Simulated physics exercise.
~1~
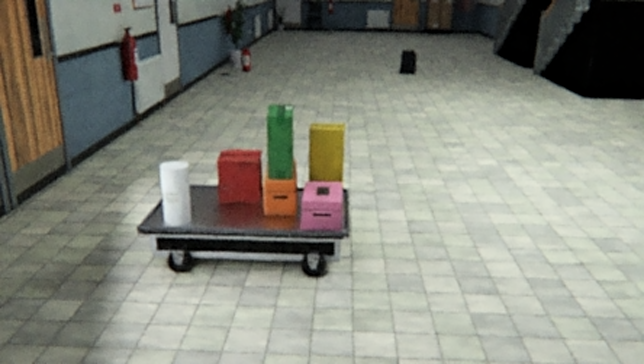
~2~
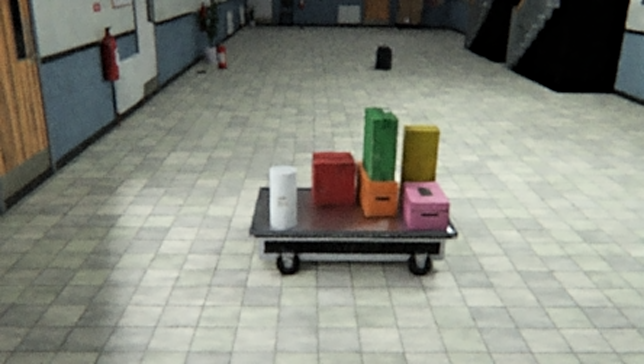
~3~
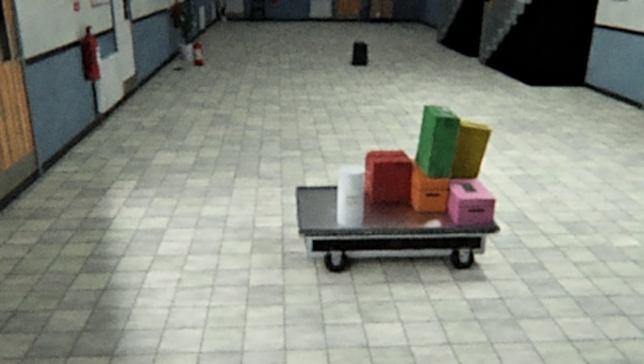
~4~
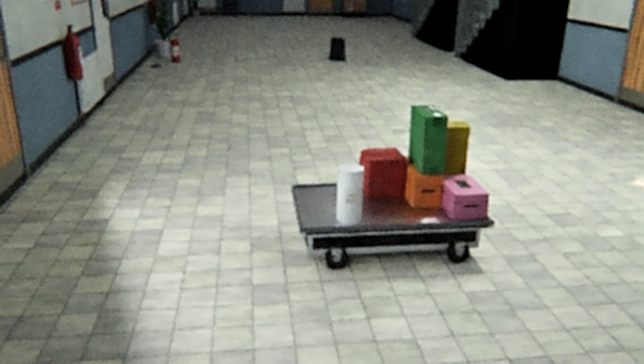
A flat cart carrying coloured boxes and a white canister rolls right across a tiled hall and stops, its load still aboard.
